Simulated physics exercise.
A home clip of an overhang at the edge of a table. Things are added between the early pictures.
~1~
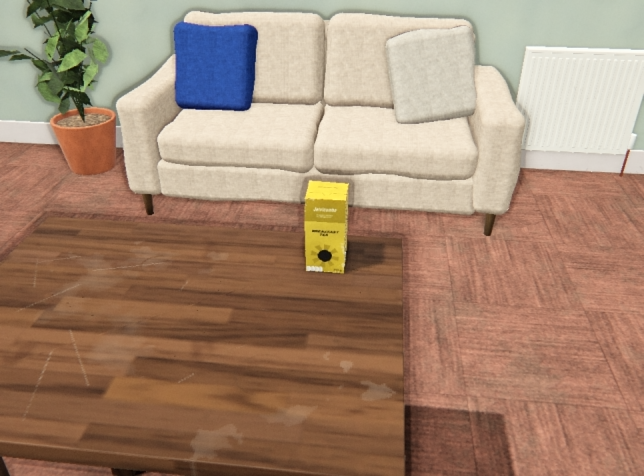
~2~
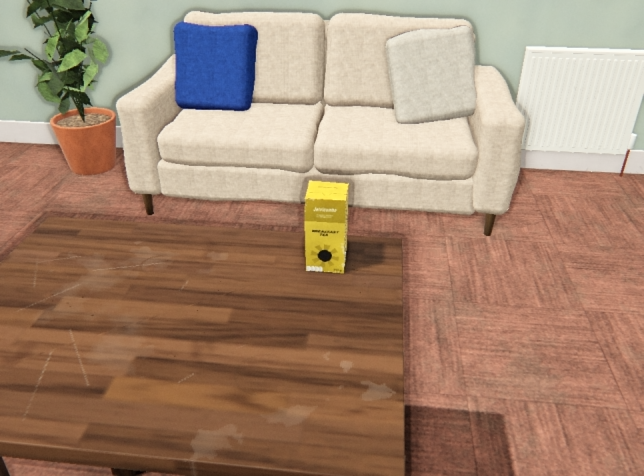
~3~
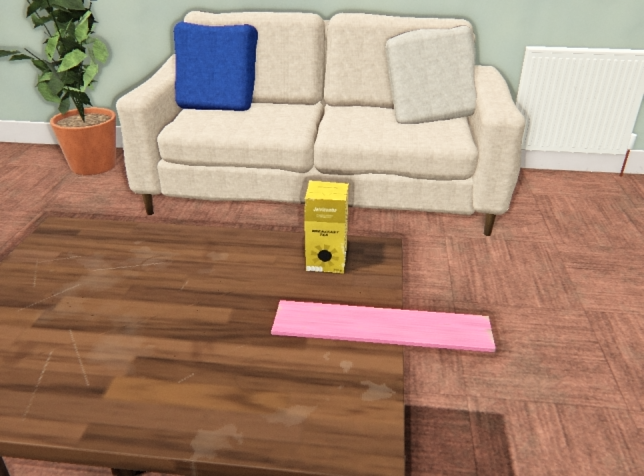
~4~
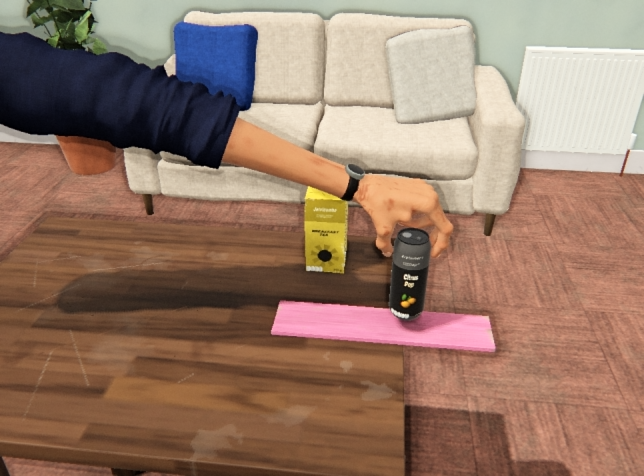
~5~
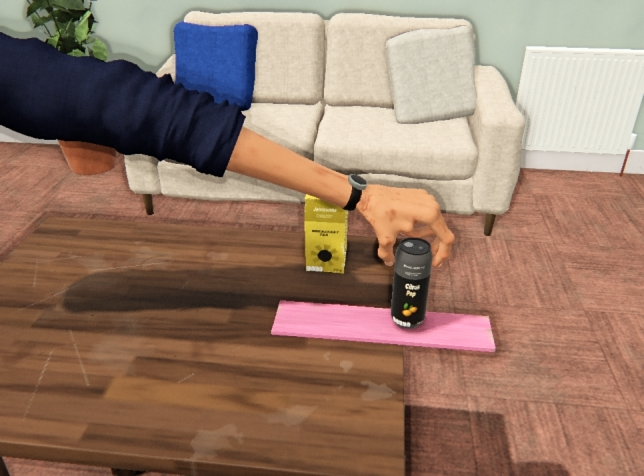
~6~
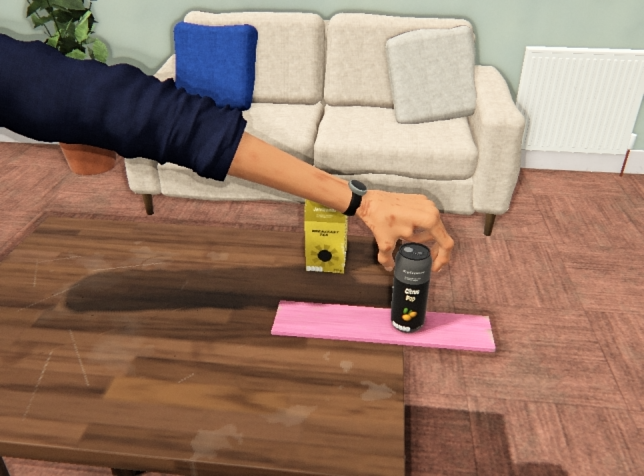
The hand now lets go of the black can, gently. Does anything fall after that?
The board keeps its balance.
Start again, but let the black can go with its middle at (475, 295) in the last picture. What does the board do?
Then it comes down.
Then, 0.20 s on from there, no change.
Then, 0.60 s on from there, black can resting near (411, 290).
In the end, all 3 unmoved. At the end, from the last picture's camera, black can near (411, 290). The board stays on the table.
